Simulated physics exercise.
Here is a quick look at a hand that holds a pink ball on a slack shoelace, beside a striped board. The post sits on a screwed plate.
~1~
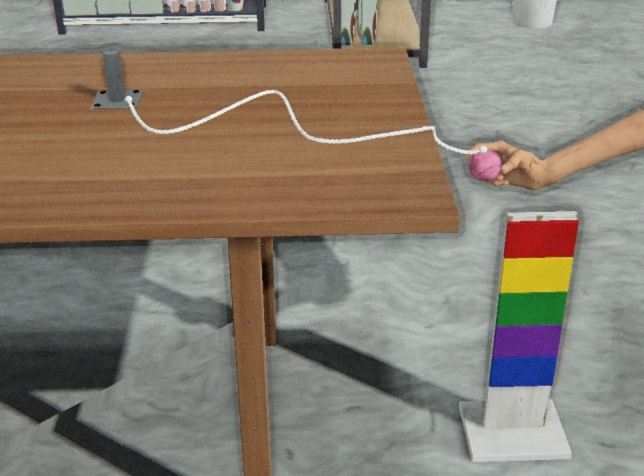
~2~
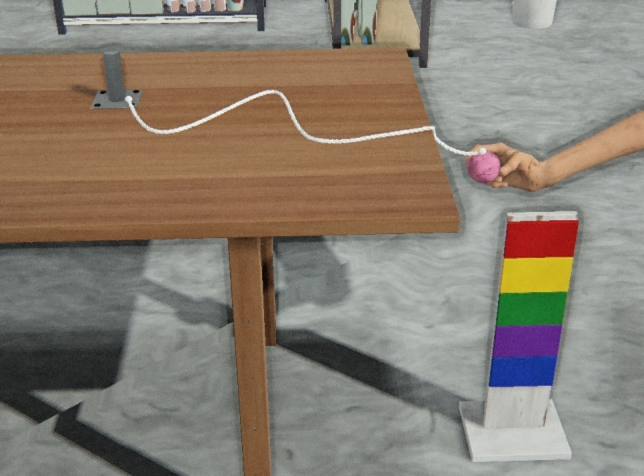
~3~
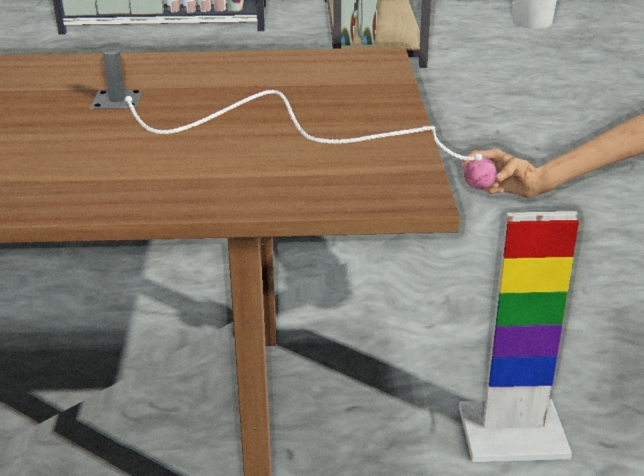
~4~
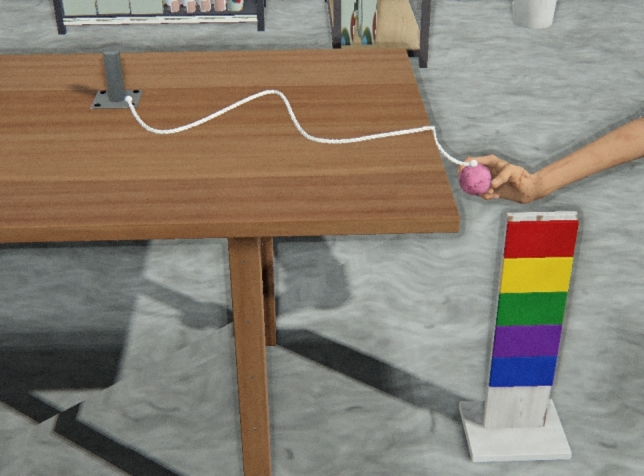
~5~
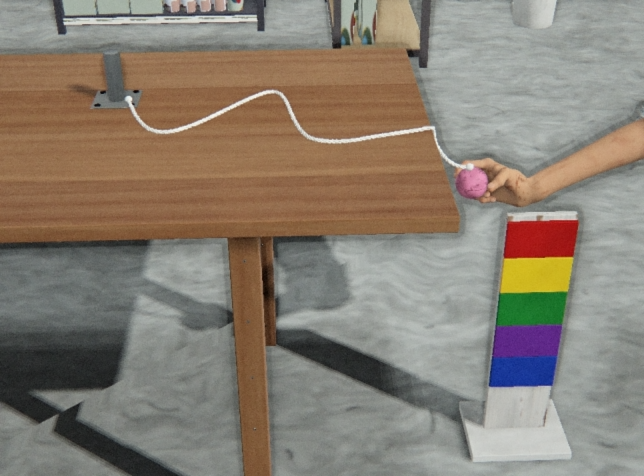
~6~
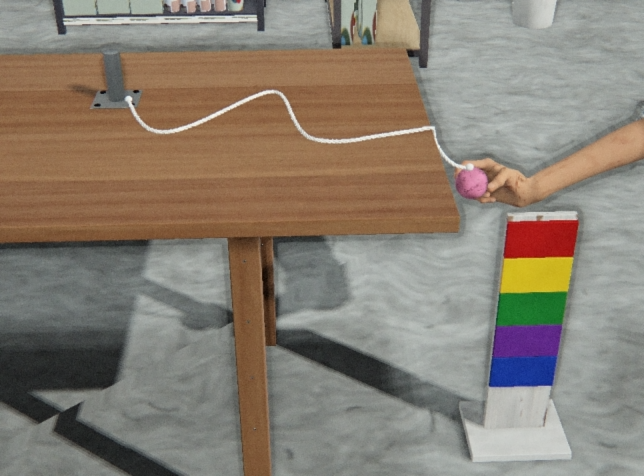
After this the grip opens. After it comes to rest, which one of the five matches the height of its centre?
The one that matches is purple.
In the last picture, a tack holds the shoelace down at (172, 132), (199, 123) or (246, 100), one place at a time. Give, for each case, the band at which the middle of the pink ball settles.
Green, green, yellow.
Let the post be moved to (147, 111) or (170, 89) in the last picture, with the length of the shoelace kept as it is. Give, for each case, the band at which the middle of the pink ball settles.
Blue; blue.
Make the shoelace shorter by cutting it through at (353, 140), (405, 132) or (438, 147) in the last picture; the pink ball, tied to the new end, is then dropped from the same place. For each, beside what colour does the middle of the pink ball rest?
Result per try - red; yellow; green.
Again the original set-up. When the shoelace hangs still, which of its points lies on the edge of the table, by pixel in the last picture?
It sits at about (293, 116).
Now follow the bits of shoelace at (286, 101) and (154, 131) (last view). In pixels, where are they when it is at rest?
They finish at (391, 117) and (213, 104) respectively.
Early on, ball near (439, 334); level with purple.
Midway, ball near (401, 328); level with purple.
Finally, ball near (414, 334); level with purple. The purple one.
